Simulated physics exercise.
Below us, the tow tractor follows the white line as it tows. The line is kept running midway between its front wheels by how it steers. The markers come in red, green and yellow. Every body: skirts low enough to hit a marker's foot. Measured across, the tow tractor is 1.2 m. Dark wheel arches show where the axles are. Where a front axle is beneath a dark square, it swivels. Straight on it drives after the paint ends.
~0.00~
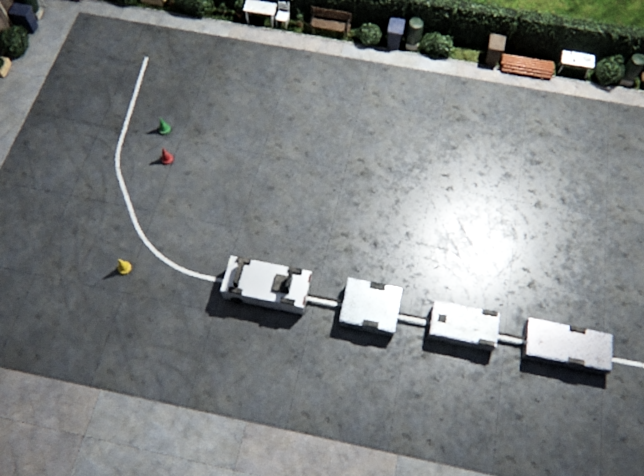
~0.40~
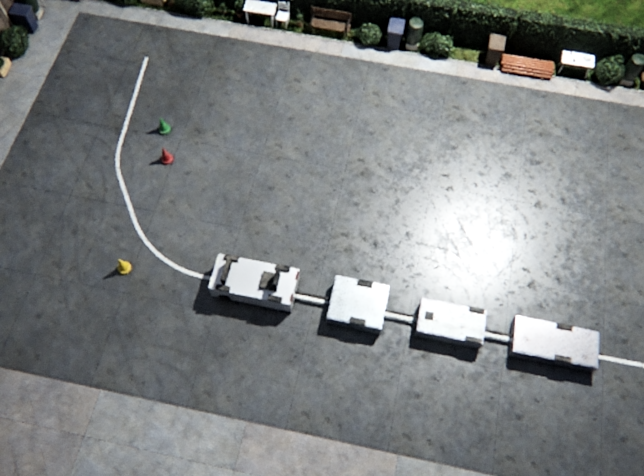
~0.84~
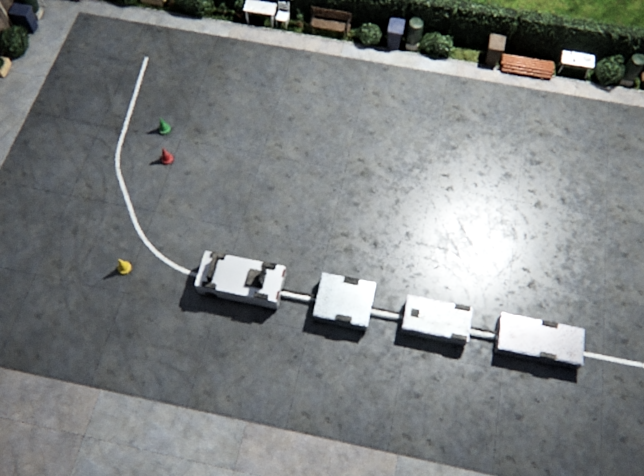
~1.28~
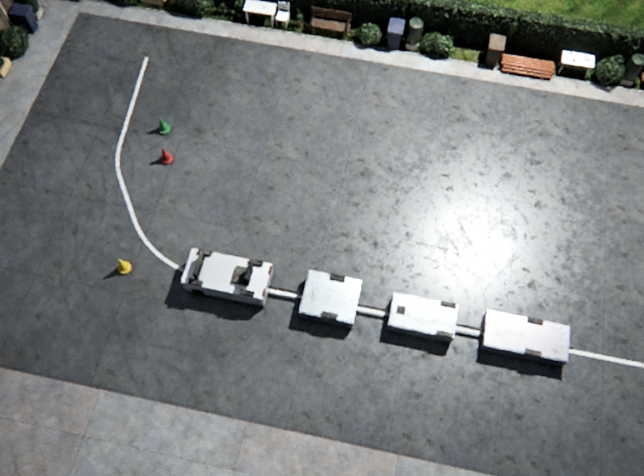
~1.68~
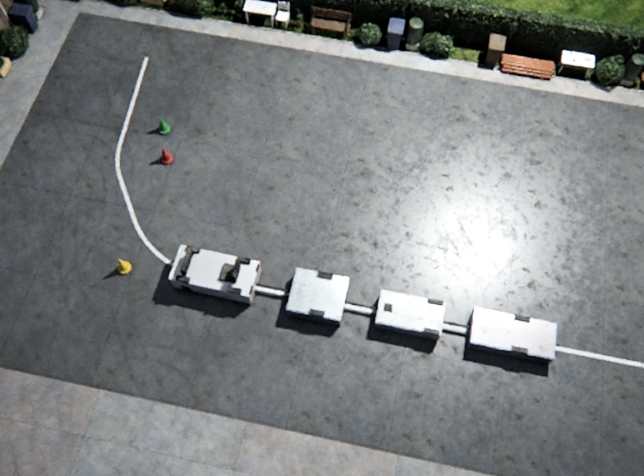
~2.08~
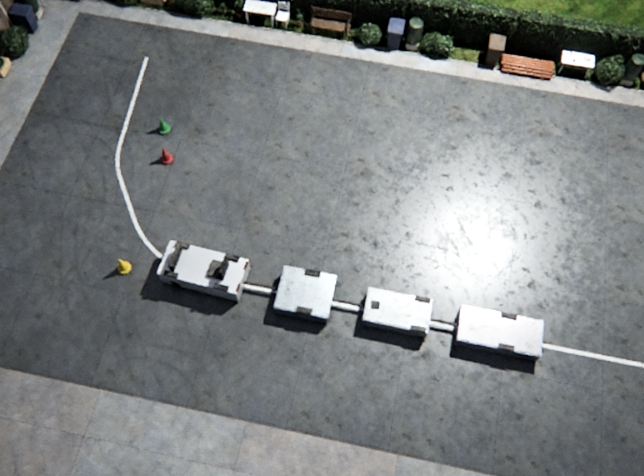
A white tow tractor pulls three trailers slowly leftward along a curved white line.
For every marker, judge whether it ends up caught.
The red marker is caught; the green marker is caught; the yellow marker stays clear.
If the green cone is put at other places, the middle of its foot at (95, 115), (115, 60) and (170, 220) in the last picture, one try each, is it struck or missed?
In the first spot it is left alone, in the second left alone, and in the third contacted.
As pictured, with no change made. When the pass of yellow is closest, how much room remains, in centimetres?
Yellow: 15.
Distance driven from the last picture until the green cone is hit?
After roughly 15.0 metres.
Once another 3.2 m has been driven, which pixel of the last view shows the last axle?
Somewhere around pixel (410, 312).
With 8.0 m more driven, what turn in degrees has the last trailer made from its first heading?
The last trailer ends up roughly 10° off its starting direction.
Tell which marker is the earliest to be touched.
The red marker.
By 3.3 s, the last axle is at (468, 323) of the last picture, on the line; yellow has been passed with 15 cm to spare.
By 15.8 s, the last axle is at (158, 190) of the last picture, 110 cm off the line; the third trailer has hit red.
By 17.3 s, the last axle is at (146, 156) of the last picture, 110 cm off the line; the third trailer has hit green.
By 23.4 s, the last axle is at (154, 23) of the last picture, 15 cm off the line; 2 of 3 struck in all.
